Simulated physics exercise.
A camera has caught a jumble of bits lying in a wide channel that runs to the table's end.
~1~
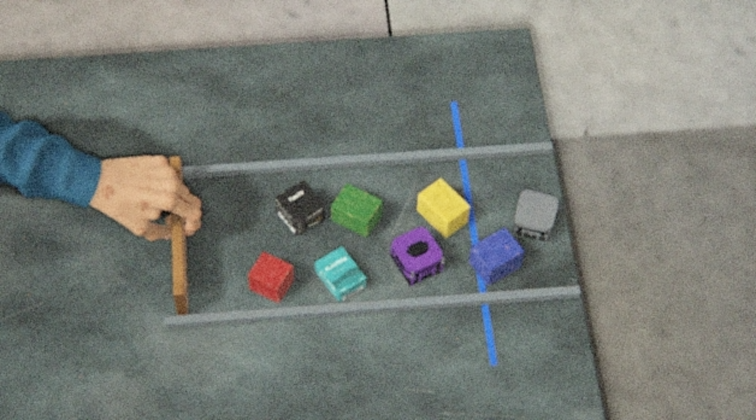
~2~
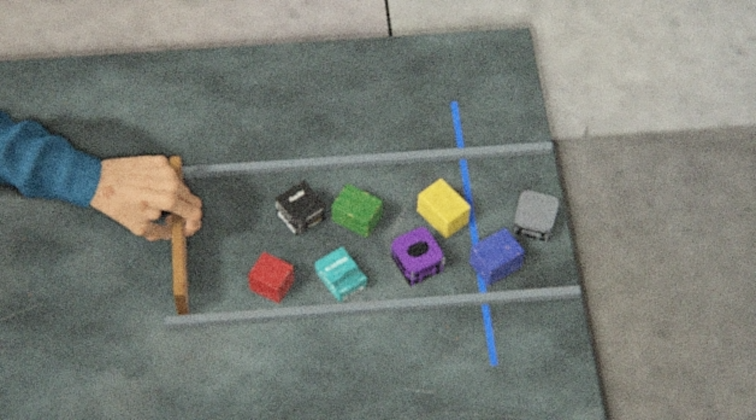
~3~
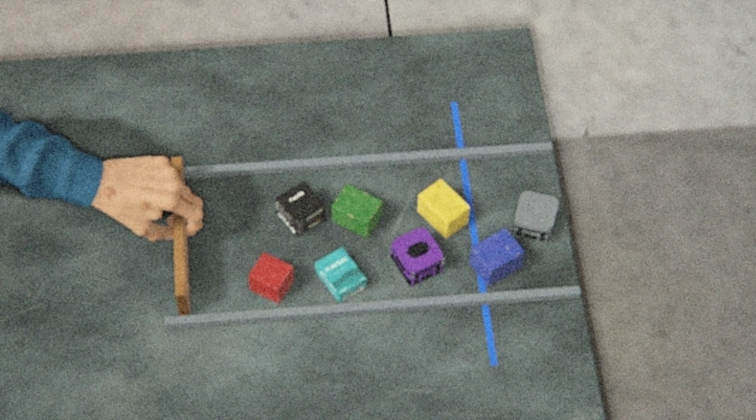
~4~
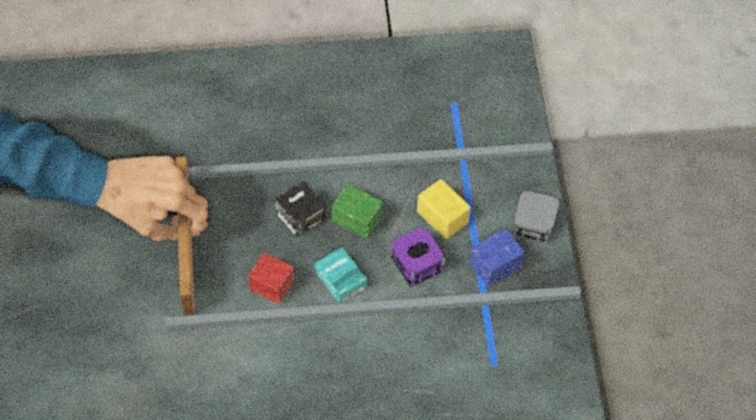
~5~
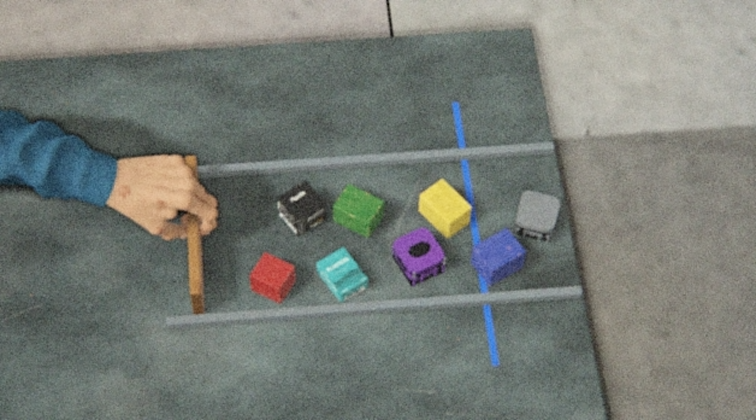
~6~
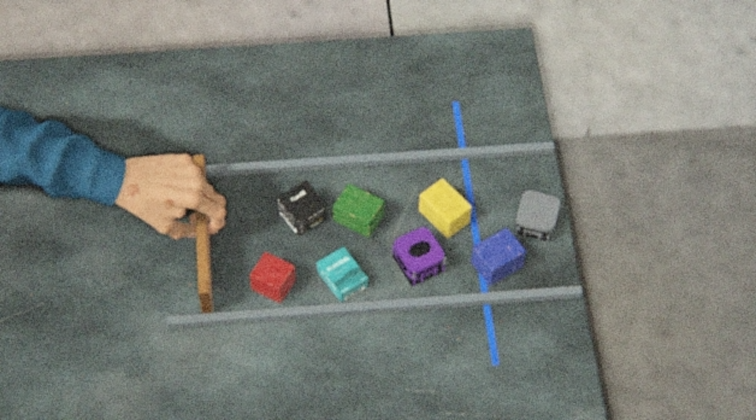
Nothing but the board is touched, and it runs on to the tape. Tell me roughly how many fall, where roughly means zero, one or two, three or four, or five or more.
Roughly, one or two fall.
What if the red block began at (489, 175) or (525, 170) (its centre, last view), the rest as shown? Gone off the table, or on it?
Try one: It is still there. Try two: It is still there.
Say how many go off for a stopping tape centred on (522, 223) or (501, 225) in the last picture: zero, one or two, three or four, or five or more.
With the tape at the first place the answer is 5 or more, and at the second place it's 3 or 4.
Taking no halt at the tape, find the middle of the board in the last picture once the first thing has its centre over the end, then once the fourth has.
I'd say close to (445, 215), then close to (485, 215).
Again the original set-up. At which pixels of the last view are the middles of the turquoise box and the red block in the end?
The turquoise box at (530, 256), the red block at (497, 253).
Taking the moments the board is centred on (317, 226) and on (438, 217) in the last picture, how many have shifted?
By then 4, and 8.
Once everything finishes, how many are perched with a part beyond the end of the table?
Number: 2.
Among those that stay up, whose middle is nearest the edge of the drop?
That would be the yellow block, the foremost.
Soon after, none off yet; grey case at rest near (537, 216); blue block at rest near (498, 257); yellow block at rest near (445, 209).
After that, none off yet; grey case at rest near (537, 216); blue block moving near (503, 257); yellow block displaced a little near (460, 207).
And then, none off yet; grey case displaced about its own width near (562, 220); blue block displaced well along near (570, 259); yellow block displaced well along near (529, 207).
In the end, the number that fall off is one or two; gone, blue block and grey case.
